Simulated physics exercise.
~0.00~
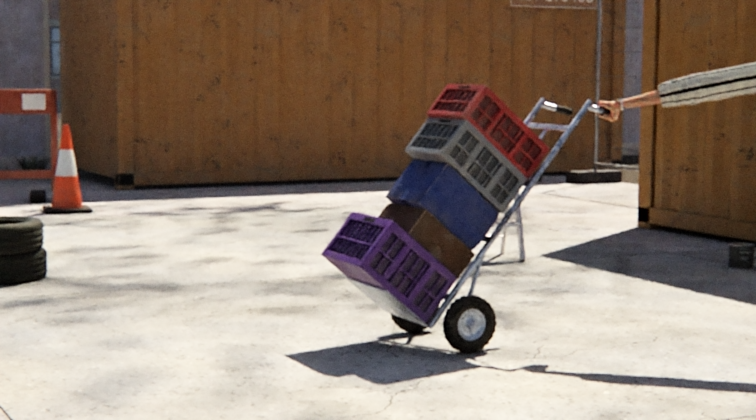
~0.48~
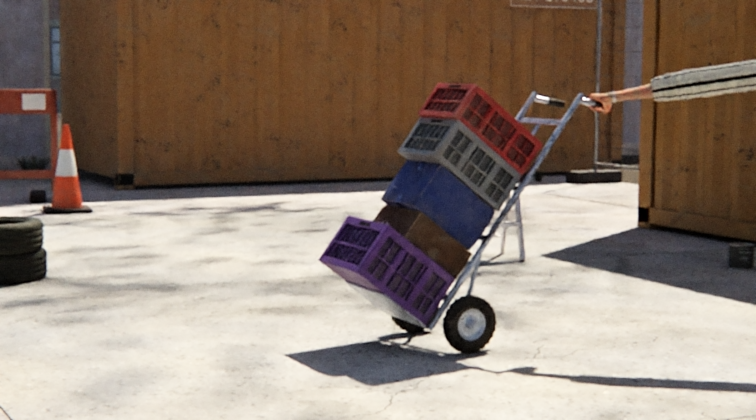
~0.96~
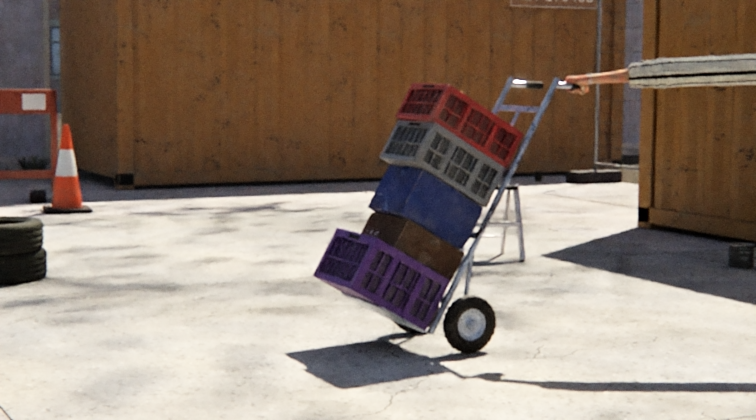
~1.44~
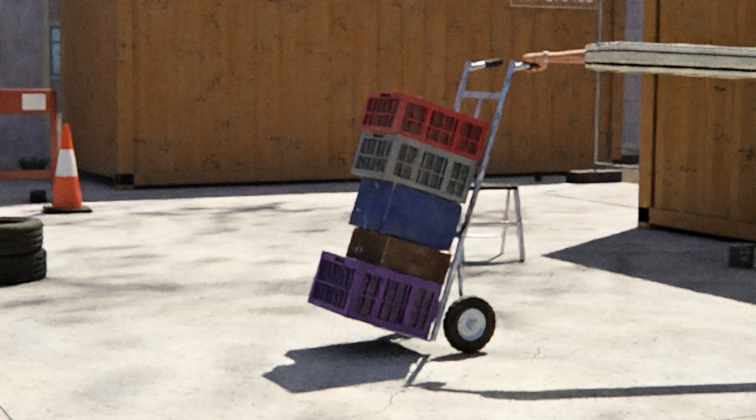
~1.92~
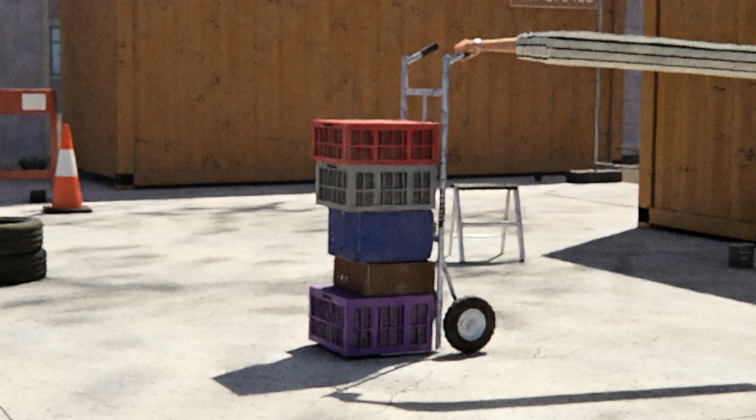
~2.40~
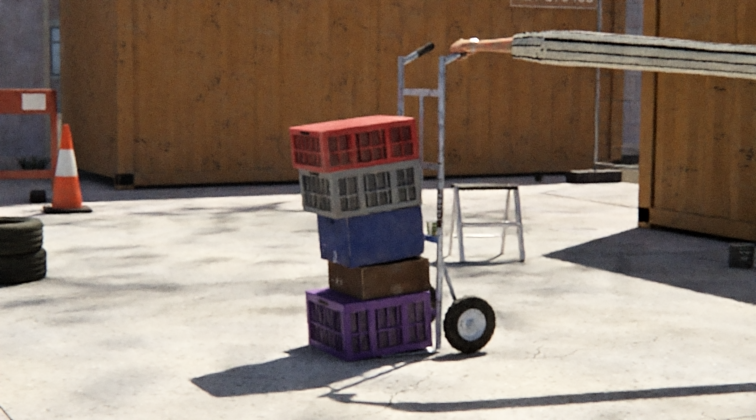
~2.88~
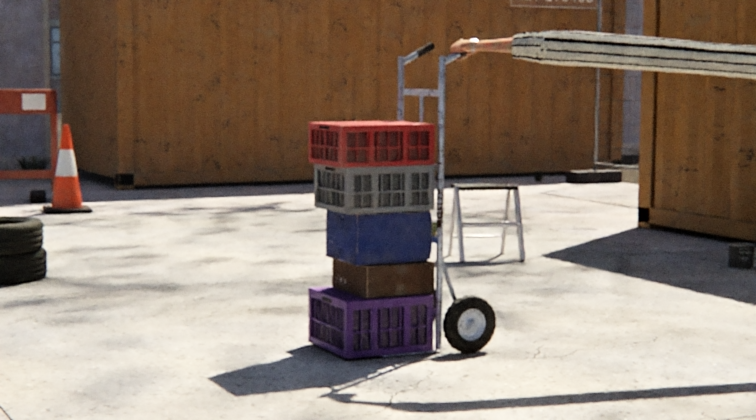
A tilted sack truck stacked with a purple crate at the bottom, then a brown box, a blue parcel, a grey crate and a red crate on top stands in a sunny paved yard, seen from the side. Brown wooden walls rise behind, with a traffic cone and tyres at left and a small metal stand behind the truck. An arm reaching in from the right swings the handles leftward until the truck is upright. The stack rocks left, its upper pieces leaning out, then settles back, all five still stacked and the hand still holding on.
